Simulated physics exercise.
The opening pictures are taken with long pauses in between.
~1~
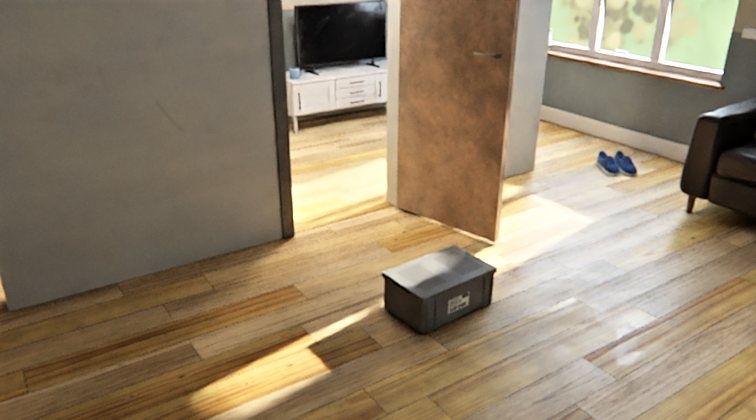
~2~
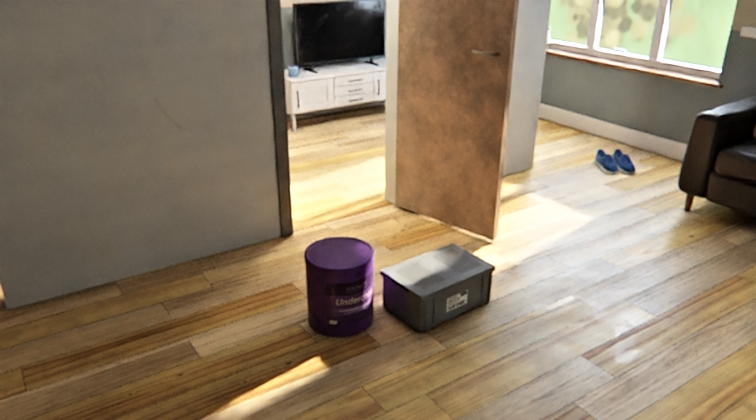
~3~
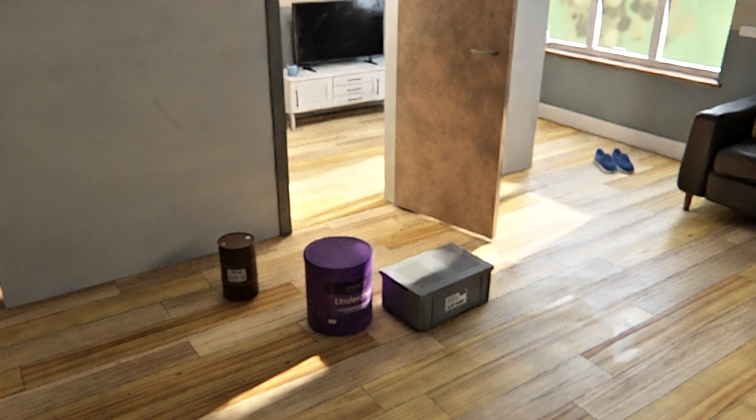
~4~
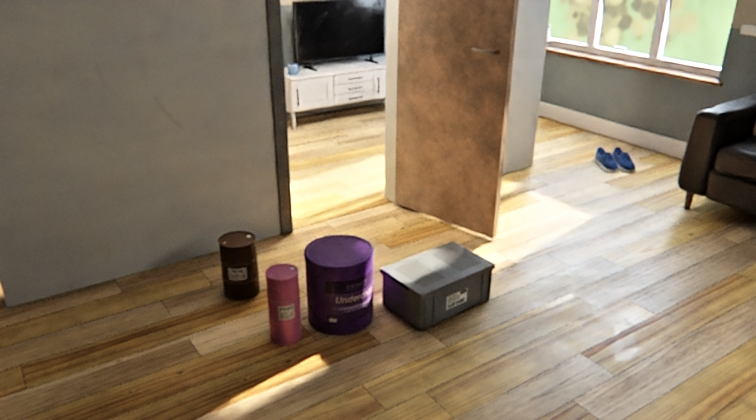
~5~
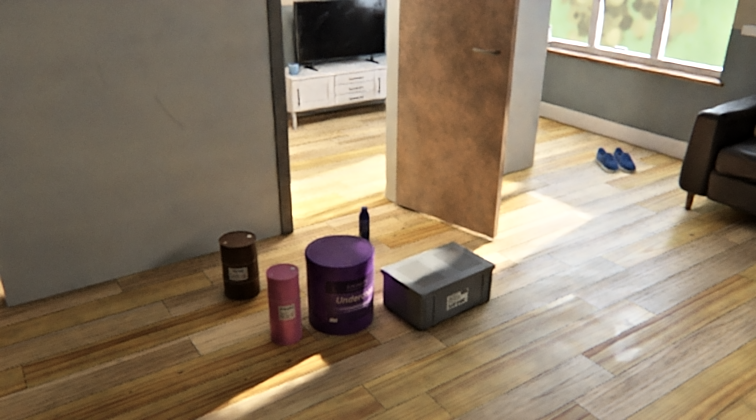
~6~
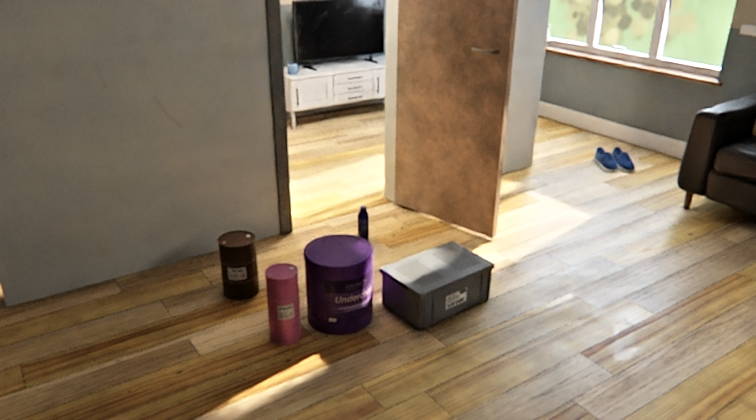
To begin with, a grey tote sits alone on the wooden floor before a wide-open door. A purple pail appears to its left, then a brown canister farther left, a pink canister between those two, and finally a blue bottle behind the pail, while the door stays still throughout.
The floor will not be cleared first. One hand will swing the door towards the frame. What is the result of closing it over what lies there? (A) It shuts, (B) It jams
Answer: A.
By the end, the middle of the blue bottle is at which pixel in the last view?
Roughly (300, 209).
Then, 1.10 s on from there, door at 69°.
Then, 1.80 s on from there, door at 30°; blue bottle shifted about its own width near (348, 221).
Then, 2.10 s on from there, door at 13°; blue bottle shifted well along near (324, 214).
Then, 2.50 s on from there, door at 0°; blue bottle turned 18° from how it was put near (306, 204).
In the end, door at 0°; toppled on the floor, blue bottle; the other 4 unmoved. At the end, from the last picture's camera, blue bottle near (300, 209).
